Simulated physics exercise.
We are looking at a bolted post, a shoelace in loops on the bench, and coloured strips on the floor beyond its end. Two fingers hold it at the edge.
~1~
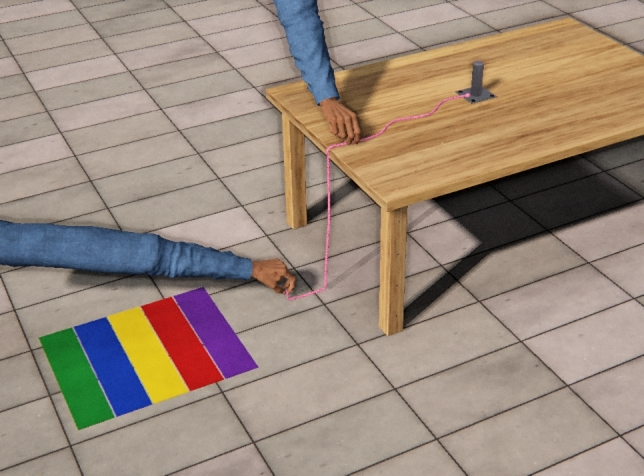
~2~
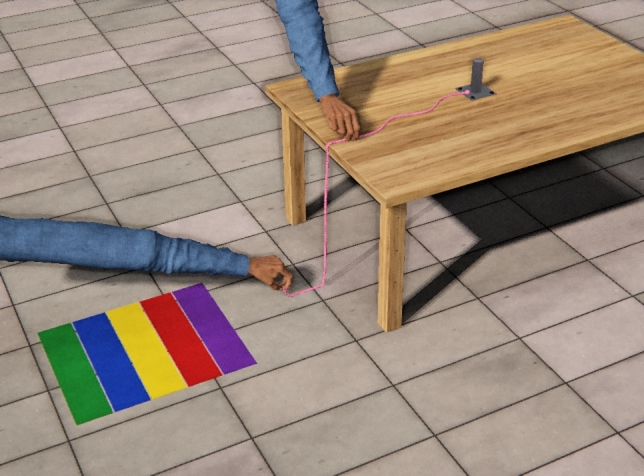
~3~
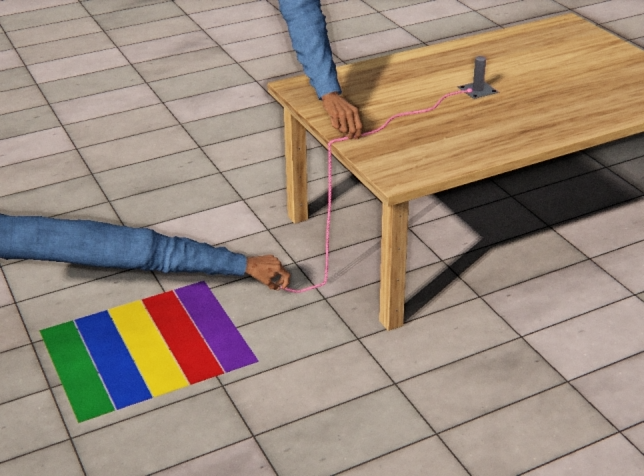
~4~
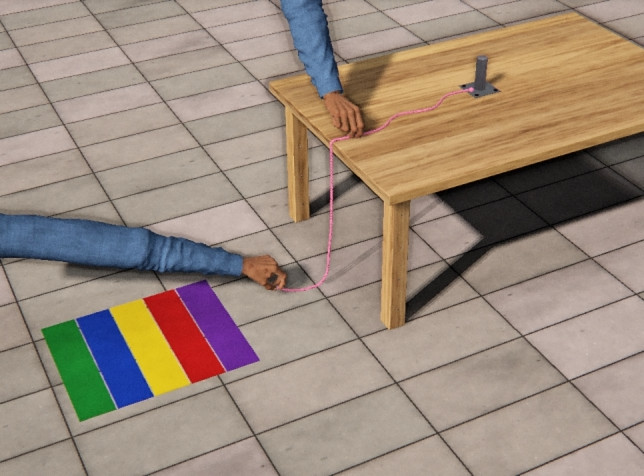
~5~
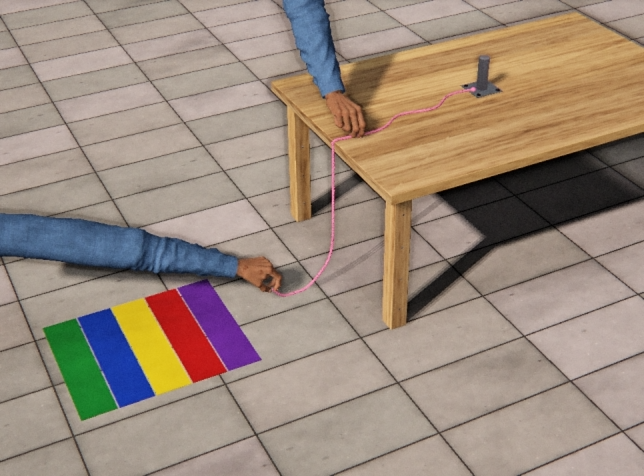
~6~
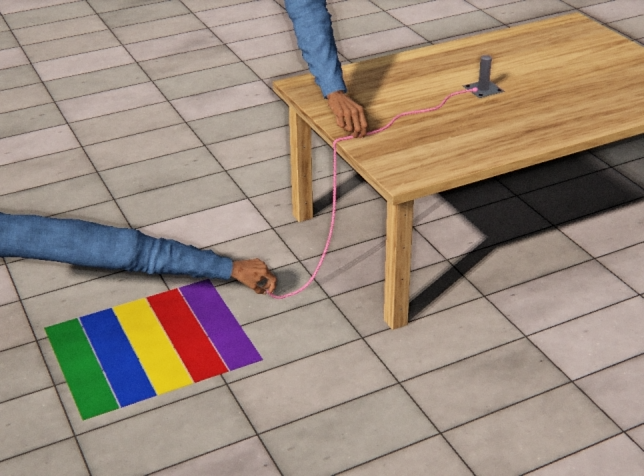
The video shows a pink cord running across a wooden table and over its edge, steadied by one hand, while another hand holding its end near coloured strips on the floor moves slightly left.
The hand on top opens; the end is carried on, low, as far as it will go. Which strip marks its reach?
It halts on the red strip.
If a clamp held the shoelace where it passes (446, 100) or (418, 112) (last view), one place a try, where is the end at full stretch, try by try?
Try by try, around (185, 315) and (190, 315).
A little later, end near (232, 302); short of the strips.
Next, end near (201, 312); over purple.
When it is tight, end near (183, 317); over red. Over red.
